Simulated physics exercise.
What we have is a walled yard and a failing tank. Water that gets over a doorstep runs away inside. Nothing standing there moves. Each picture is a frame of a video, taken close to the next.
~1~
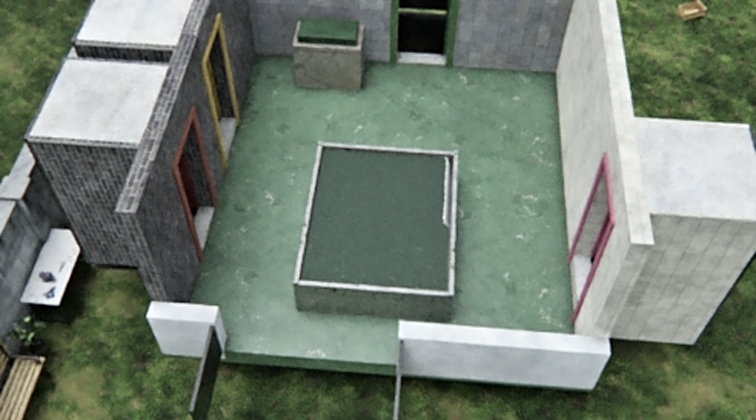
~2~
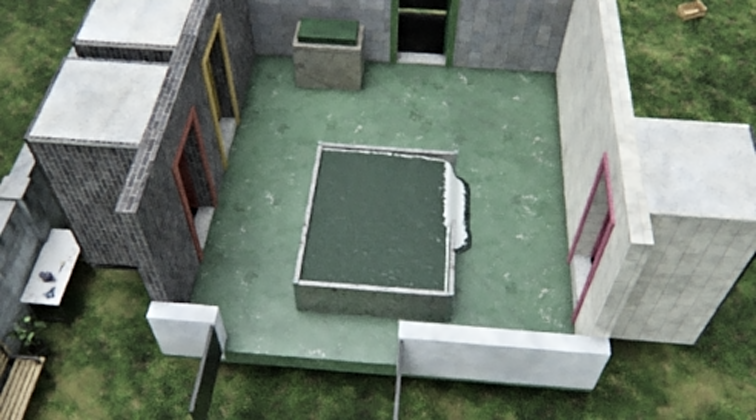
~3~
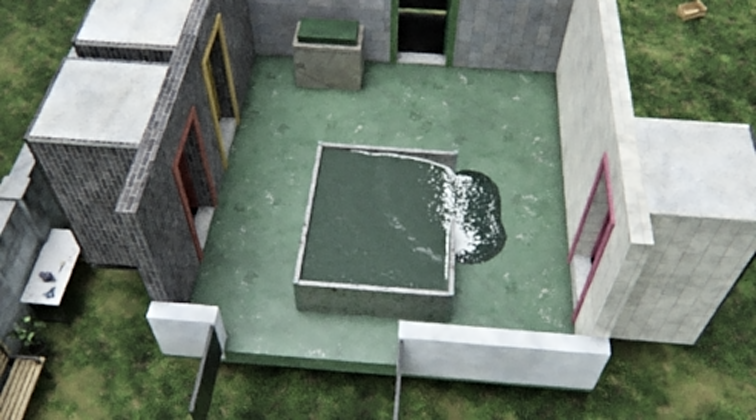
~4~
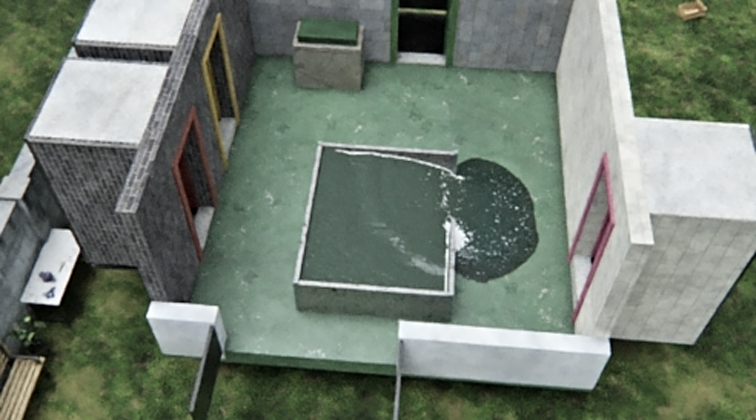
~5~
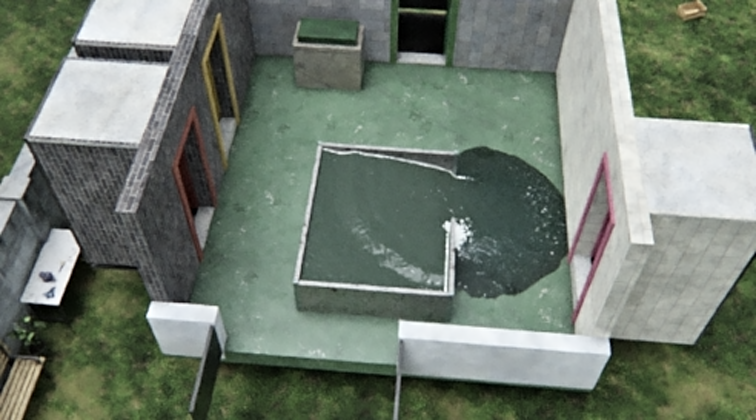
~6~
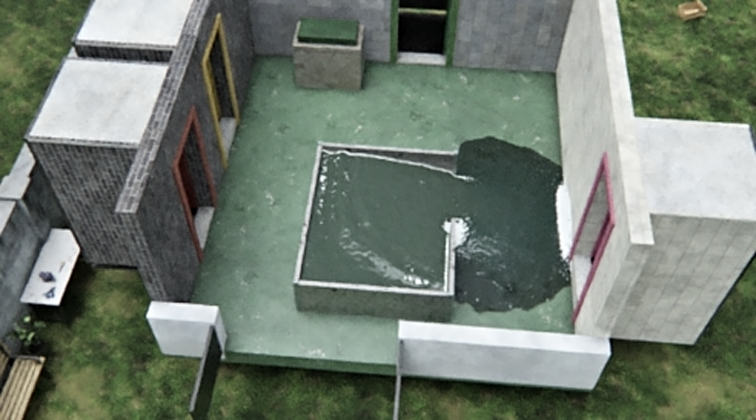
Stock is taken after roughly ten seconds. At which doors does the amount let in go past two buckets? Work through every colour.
Door by door: The pink door stays at two or fewer; the green door goes past two; the yellow door stays at two or fewer; the red door goes past two.
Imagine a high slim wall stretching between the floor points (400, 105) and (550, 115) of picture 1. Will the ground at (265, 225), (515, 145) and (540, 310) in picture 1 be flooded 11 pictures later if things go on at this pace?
Log, spots one to three: Spared; swamped; swamped.
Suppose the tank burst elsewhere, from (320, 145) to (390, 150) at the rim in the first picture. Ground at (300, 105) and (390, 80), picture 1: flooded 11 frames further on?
Note: Point one inundated; point two inundated.
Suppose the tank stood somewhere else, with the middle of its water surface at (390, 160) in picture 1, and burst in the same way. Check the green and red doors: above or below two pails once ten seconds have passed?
Looking at it, the green door breaks the limit and the red door breaks the limit.
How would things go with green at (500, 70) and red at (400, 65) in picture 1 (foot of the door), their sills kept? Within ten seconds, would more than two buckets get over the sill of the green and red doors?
Taking them in turn, the green one tops the two-pail mark and the red one tops the two-pail mark.
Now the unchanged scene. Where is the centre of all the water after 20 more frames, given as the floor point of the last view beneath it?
Roughly (444, 218) in the last picture.
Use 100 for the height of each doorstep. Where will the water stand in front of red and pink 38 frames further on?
The first is near 170 per cent, the second near 30 per cent.
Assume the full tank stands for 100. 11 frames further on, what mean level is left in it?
Around 60 percent.
A moment on, water covers 20 % of the floor; the pink door wet at the sill, nothing in, the green door not reached, the yellow door not reached, the red door not reached.
Next, water covers 30 % of the floor; the pink door wet at the sill, nothing in, the green door not reached, the yellow door not reached, the red door not reached.
Then, water covers 55 % of the floor; the pink door wet at the sill, nothing in, the green door wet at the sill, nothing in, the yellow door not reached, the red door not reached.
Later, water covers 90 % of the floor; the pink door wet at the sill, nothing in, the green door under two buckets in, the yellow door wet at the sill, nothing in, the red door wet at the sill, nothing in.
In the end, water covers 100 % of the floor; the pink door wet at the sill, nothing in, the green door over two buckets in, the yellow door wet at the sill, nothing in, the red door over two buckets in.
